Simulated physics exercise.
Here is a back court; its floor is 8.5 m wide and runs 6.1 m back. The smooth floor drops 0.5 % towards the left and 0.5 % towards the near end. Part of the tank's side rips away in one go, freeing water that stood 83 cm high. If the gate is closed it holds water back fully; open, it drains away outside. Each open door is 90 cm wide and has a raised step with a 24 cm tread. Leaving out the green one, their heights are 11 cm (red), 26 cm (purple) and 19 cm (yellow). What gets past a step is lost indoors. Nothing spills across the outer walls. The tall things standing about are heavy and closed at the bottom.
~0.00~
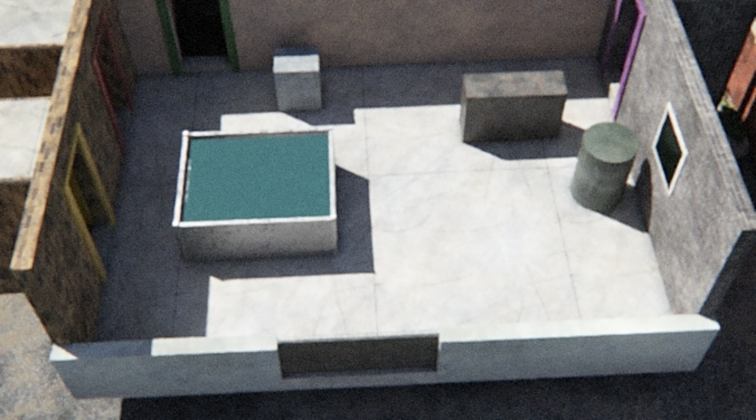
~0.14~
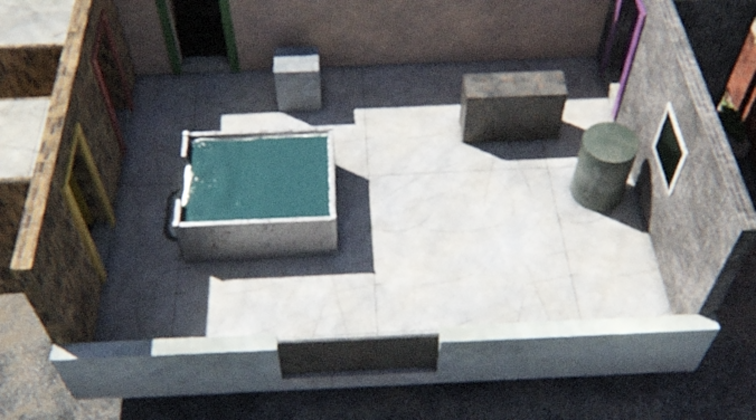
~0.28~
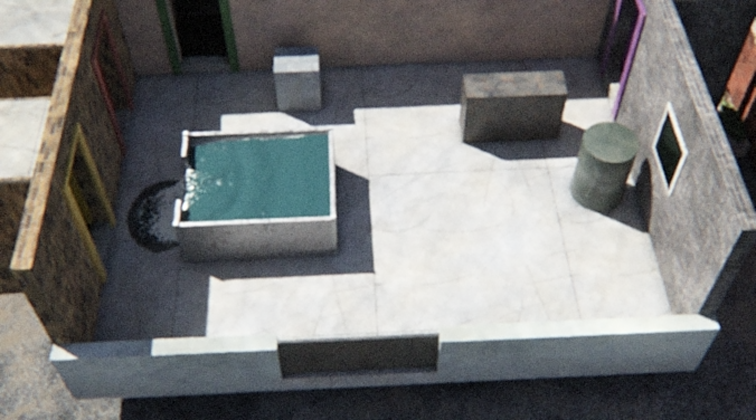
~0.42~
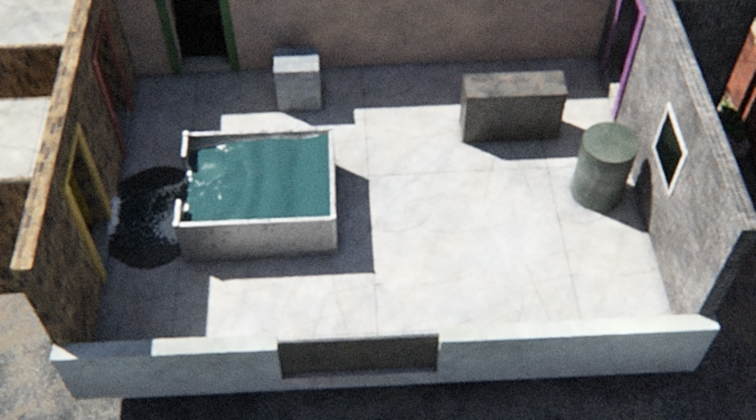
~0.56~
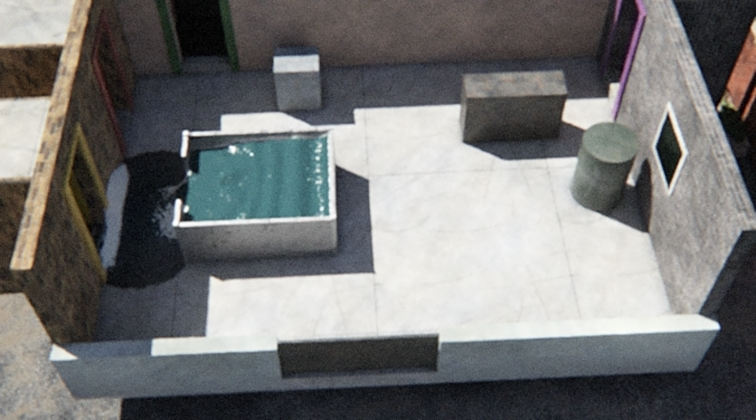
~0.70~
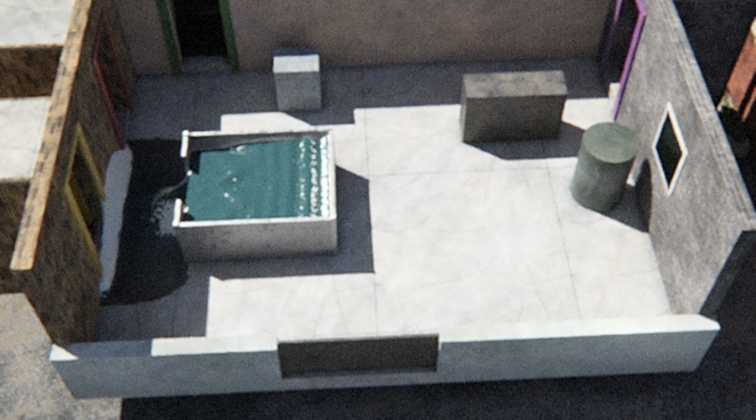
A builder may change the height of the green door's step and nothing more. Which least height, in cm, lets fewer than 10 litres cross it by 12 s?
It would have to be roughly 20 cm high.
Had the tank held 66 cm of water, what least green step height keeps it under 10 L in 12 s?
Some 15 cm.
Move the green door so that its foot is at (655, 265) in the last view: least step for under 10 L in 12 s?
About 7.0 cm.
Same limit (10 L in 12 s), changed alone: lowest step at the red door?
Roughly 9.5 cm at red.
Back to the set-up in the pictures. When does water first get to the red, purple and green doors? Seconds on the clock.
Red 0.8 s, purple 5.5 s, green 1.6 s.
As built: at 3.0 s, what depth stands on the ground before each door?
In cm: Red 10, purple 0, yellow 27, green 21.
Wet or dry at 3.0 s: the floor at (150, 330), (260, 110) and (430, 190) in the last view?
In turn: Wet, flooded, dry.
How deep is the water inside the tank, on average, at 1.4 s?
Roughly 59 cm on average.
After 1.4 s water covers 15 % of the floor, deepest (55 cm) near (115, 213); it has not reached the green door.
After 3.0 s water covers 30 % of the floor, deepest (32 cm) near (115, 213); 21 cm at the green door, 17 litres in over its 16 cm step.
After 12.0 s water covers 100 % of the floor, deepest (12 cm) near (91, 362); 6 cm at the green door, 30 litres in over its 16 cm step.
At the green door as built, the water arrived by 1.6 s and peaked near 24 cm at 2.4 s.
Run again over the same 12 s with other heights there, 30 litres in over 16 cm, 5 litres over 21.5 cm. The limit of 10 litres is kept from about 20 cm up.
